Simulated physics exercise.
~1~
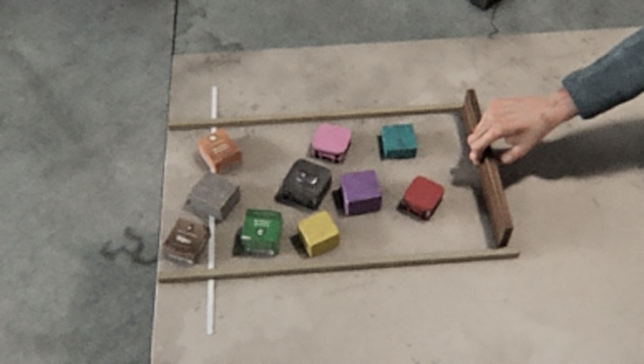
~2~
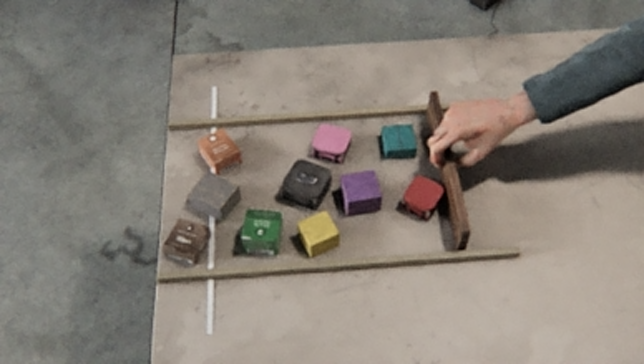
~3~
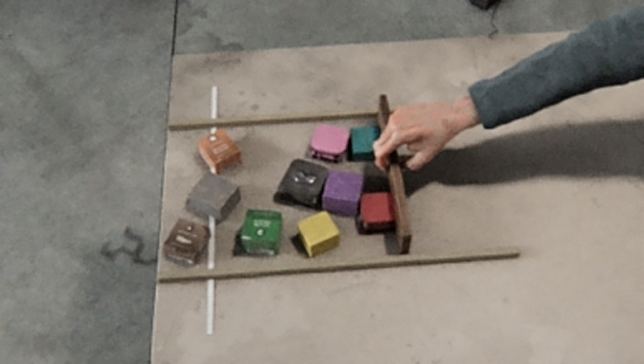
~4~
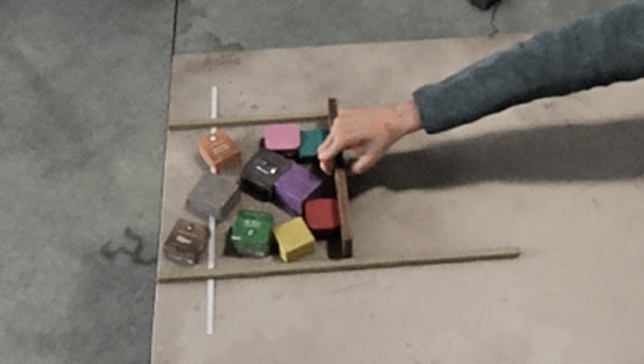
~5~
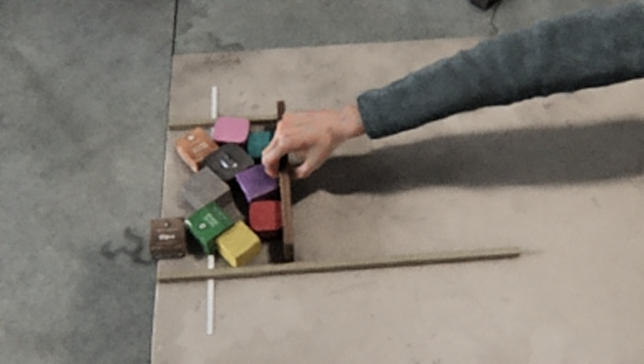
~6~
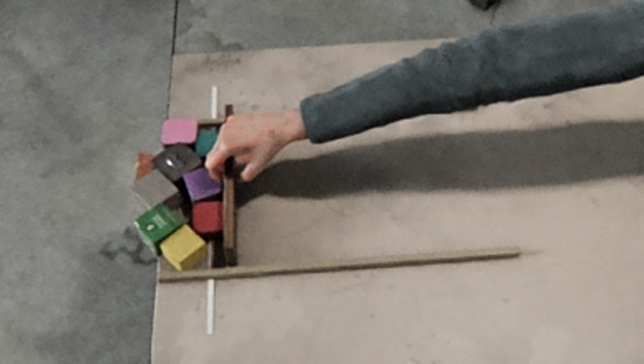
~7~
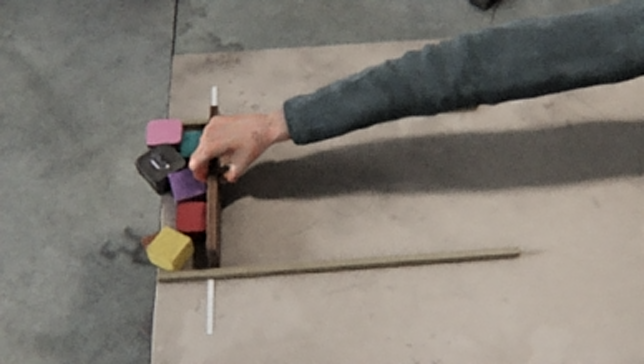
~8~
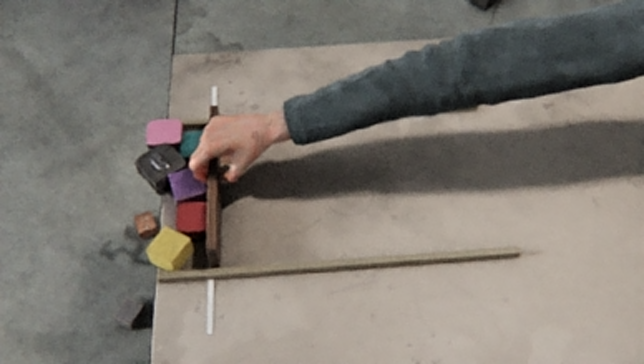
A hand in a dark sleeve holds an upright brown board at the right of a pale tabletop, seen from above, with coloured blocks lying between two wooden rails and a white tape strip near the left edge. The hand slides the board left, reaching the red and turquoise blocks first, then gathering the purple, pink, black and yellow ones. The packed cluster shoves the brown, orange, grey and green blocks over the edge, and these four fall. The board stops at the tape, leaving pink, turquoise, black, purple, red and yellow blocks crowded along the edge.
